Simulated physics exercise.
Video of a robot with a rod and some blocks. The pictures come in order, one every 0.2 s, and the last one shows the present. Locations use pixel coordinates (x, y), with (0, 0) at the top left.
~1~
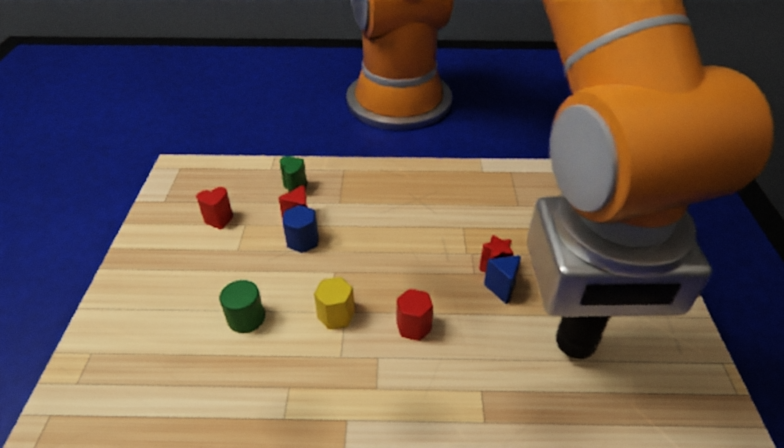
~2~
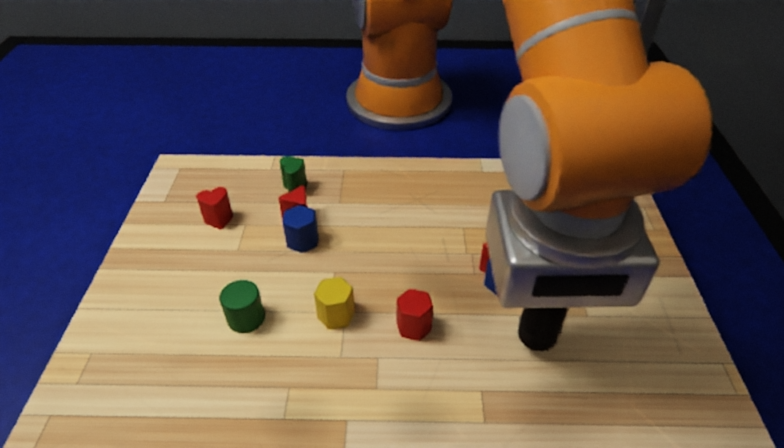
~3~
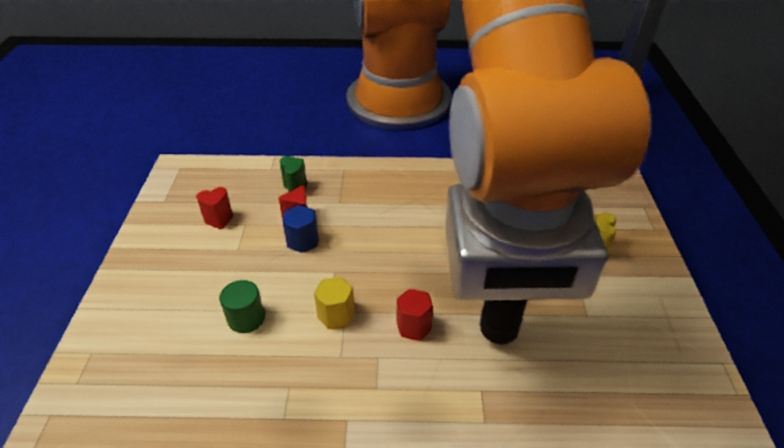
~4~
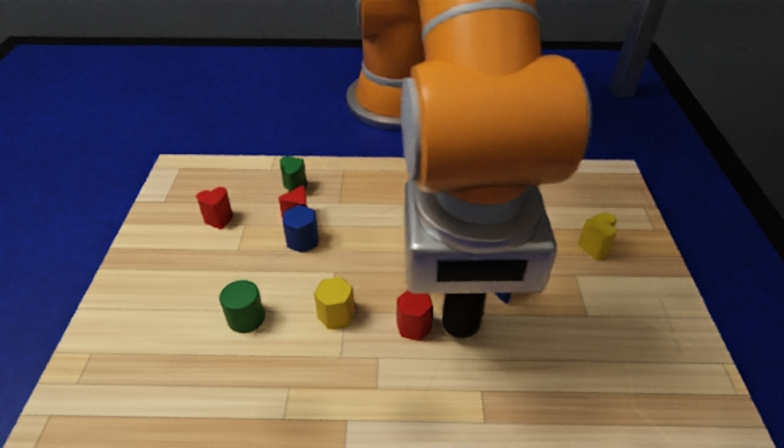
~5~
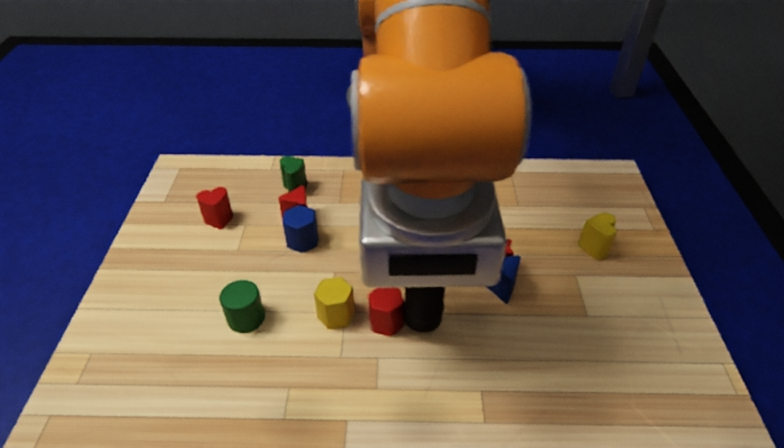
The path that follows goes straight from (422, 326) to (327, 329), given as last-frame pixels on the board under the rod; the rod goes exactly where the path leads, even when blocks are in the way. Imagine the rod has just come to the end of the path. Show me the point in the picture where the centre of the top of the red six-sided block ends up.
Its top middle is near (297, 287).
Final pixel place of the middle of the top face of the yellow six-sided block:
The middle of its upper face will lie at (278, 268).
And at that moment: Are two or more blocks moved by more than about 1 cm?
I'd say yes.
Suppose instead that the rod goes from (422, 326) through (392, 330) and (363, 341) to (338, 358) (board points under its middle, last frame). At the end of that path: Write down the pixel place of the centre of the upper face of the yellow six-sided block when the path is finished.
It should be at (306, 280) by then.
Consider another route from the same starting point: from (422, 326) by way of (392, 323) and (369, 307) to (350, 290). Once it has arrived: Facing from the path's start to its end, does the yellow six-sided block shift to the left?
Answer: Yes.
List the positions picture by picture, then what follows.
In the first frame, rod's lower end at (575, 343); green circular block at (239, 293); yellow six-sided block at (333, 290); red six-sided block at (415, 302).
In the second frame, rod at (537, 336); blocks still.
In the third frame, rod at (499, 329); blocks still.
In the fourth frame, rod at (461, 323); blocks still.
In the fifth frame, rod at (423, 318); green circular block at (239, 293); yellow six-sided block at (333, 290); red six-sided block at (386, 297).
What follows on the original path. Halfway along, rod at (374, 320); yellow six-sided block at (310, 283); red six-sided block at (341, 292), turned 35° clockwise.
At the end, rod at (326, 321); green circular block still; yellow six-sided block at (278, 268), turned 30° clockwise; red six-sided block at (297, 287), turned 60° clockwise.
